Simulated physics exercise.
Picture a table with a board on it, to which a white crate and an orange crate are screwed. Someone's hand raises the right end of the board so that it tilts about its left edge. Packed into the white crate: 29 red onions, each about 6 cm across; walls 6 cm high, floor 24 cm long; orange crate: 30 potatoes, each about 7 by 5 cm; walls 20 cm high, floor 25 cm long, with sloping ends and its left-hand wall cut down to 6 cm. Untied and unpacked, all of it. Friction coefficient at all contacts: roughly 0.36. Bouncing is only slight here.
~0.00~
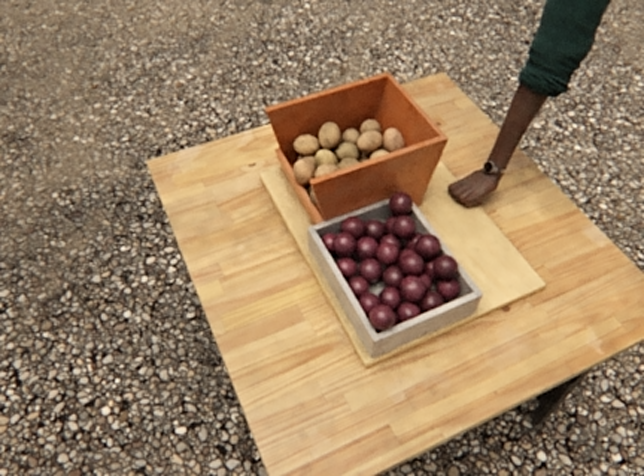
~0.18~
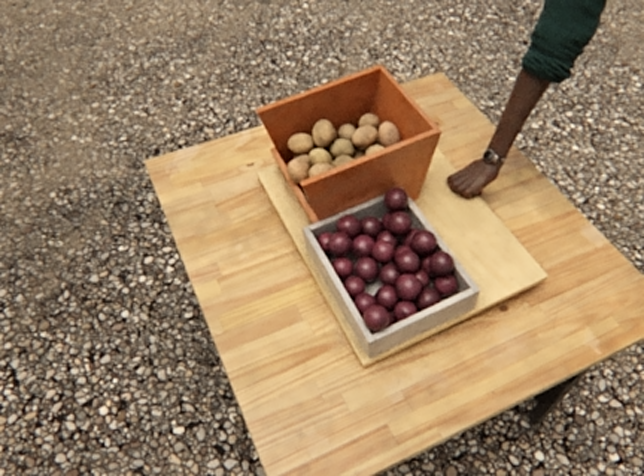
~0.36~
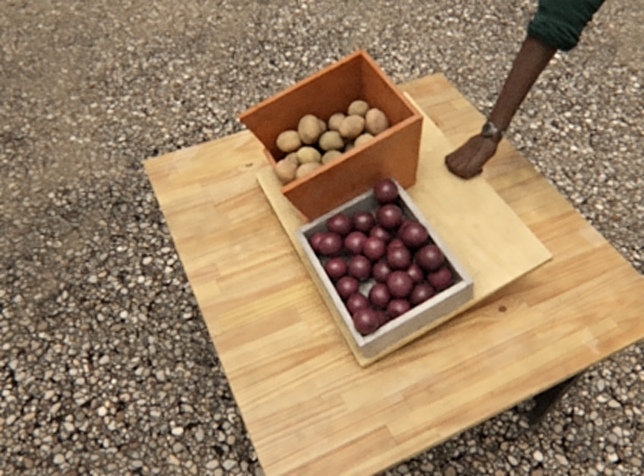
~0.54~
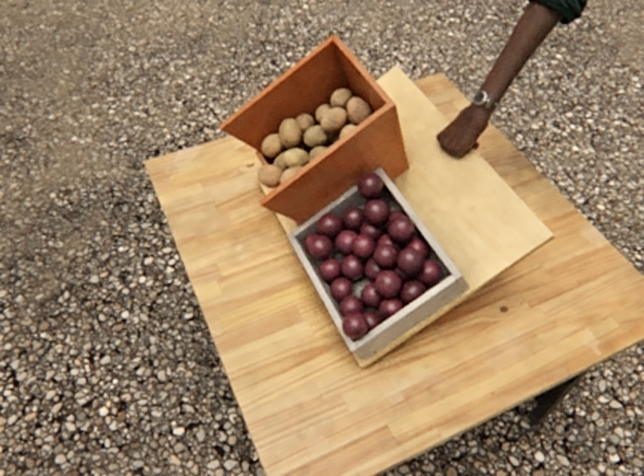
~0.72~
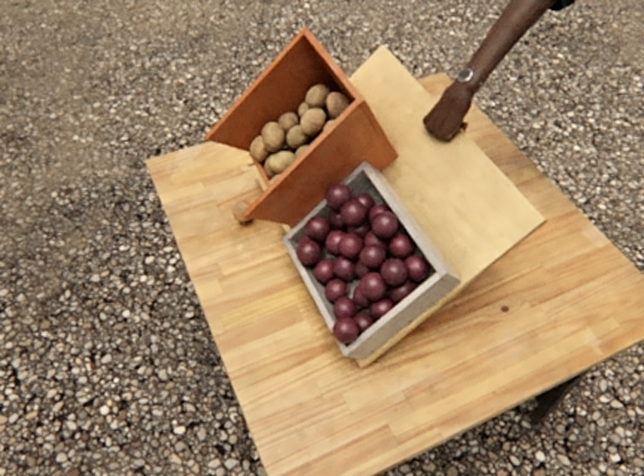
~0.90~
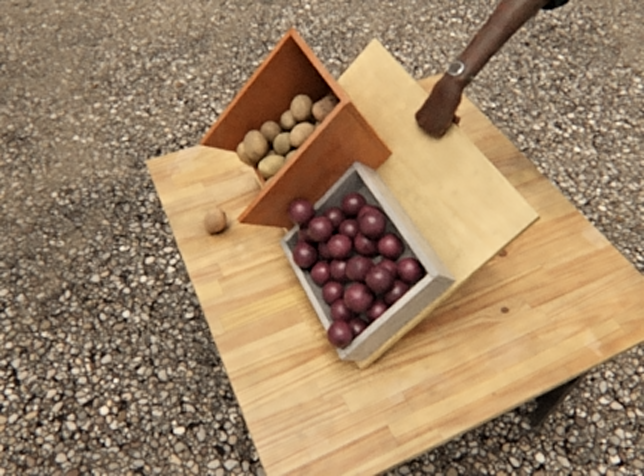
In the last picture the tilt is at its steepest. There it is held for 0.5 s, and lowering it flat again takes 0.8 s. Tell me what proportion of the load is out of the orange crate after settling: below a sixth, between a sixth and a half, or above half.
The proportion out is between a sixth and a half.
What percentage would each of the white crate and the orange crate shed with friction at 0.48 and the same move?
Then the white crate sheds 30 per cent, while the orange crate sheds 40 per cent.
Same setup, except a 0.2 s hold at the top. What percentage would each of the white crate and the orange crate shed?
In that case you'd see white crate shed 20 percent of its load and orange crate shed 30 percent.
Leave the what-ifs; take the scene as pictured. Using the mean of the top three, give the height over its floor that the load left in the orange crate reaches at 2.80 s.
Height: Roughly 11 cm.
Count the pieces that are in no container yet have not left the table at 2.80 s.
About 10.
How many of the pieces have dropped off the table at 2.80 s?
Roughly 4.
After 1.20 s, tilt 44°; 3 of 29 out of the white crate and 3 of 30 out of the orange crate.
After 1.58 s, tilt 38°; 6 of 29 out of the white crate and 6 of 30 out of the orange crate.
After 2.12 s, tilt 1°; 6 of 29 out of the white crate and 8 of 30 out of the orange crate.
Final count (at 2.80 s), 6 of 29 out of the white crate and 8 of 30 out of the orange crate. Asked share, 8 of 30, 27 per cent.
